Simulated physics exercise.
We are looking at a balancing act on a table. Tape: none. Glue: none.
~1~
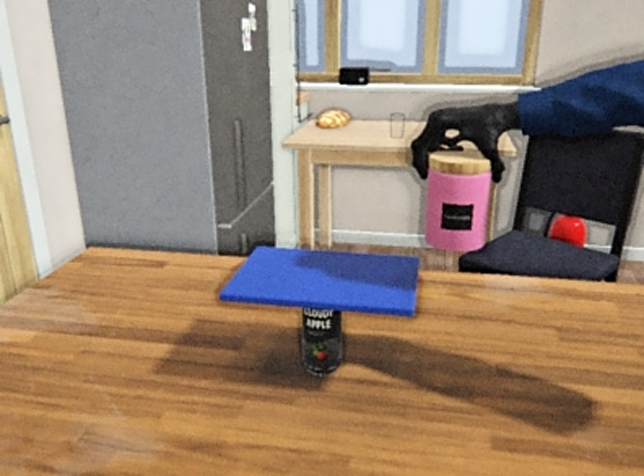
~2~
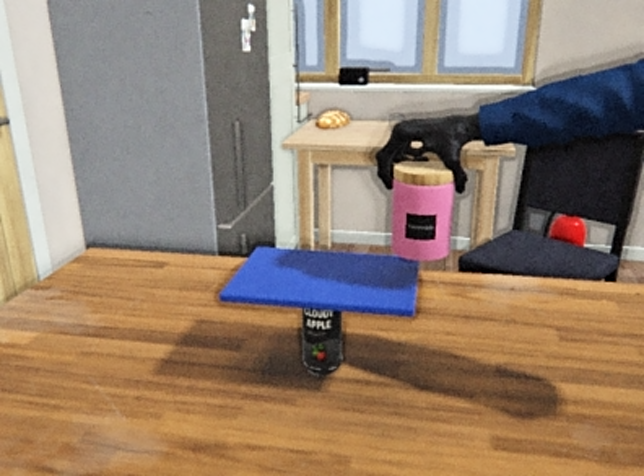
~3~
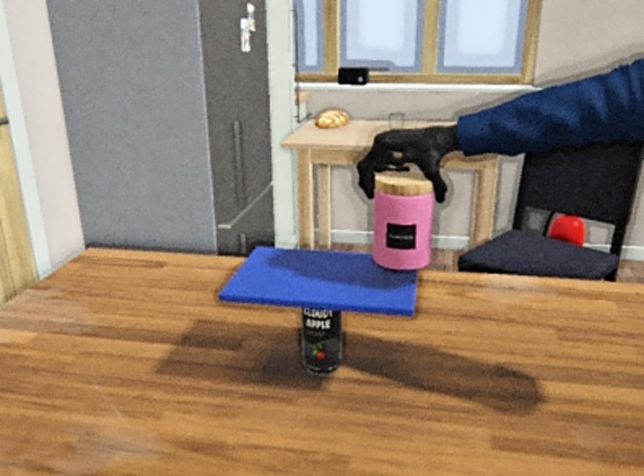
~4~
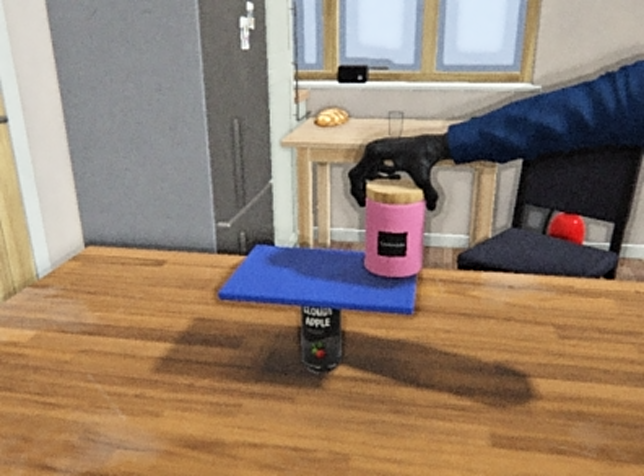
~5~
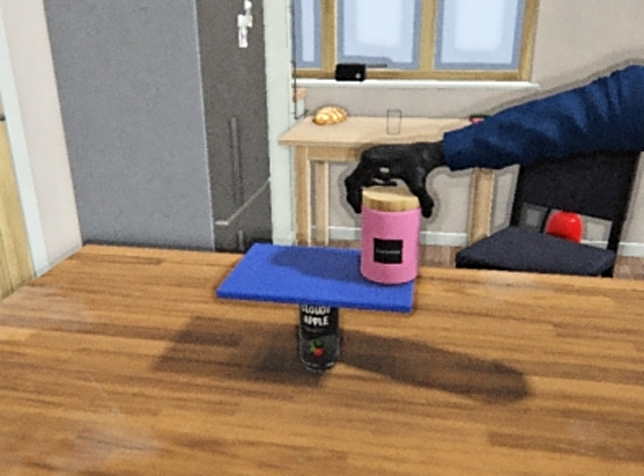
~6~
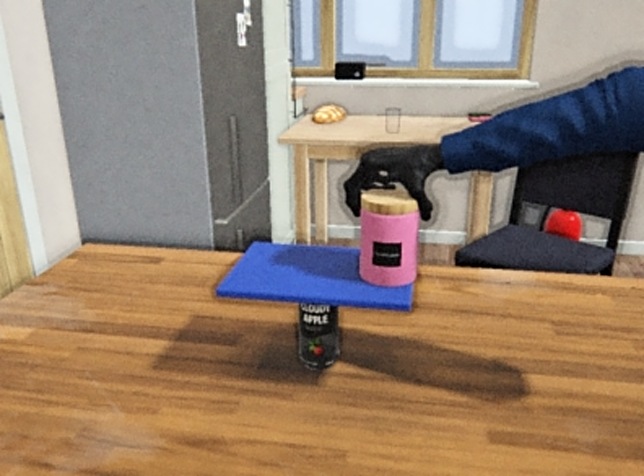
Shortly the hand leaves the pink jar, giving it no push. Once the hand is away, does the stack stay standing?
No - ah, it fails to stay steady this time.
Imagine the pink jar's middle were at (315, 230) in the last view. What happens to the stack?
Outcome: Stable.
Then, 0.30 s after the last picture, pink jar now fallen; blue lid tipped 46° from how it was.
Then, 0.50 s after the last picture, blue lid on its side.
Then, 0.80 s after the last picture, blue lid now fallen; black can tipped 9° from how it was.
By the end, fallen, blue lid and pink jar; left askew, black can. The stack comes apart.
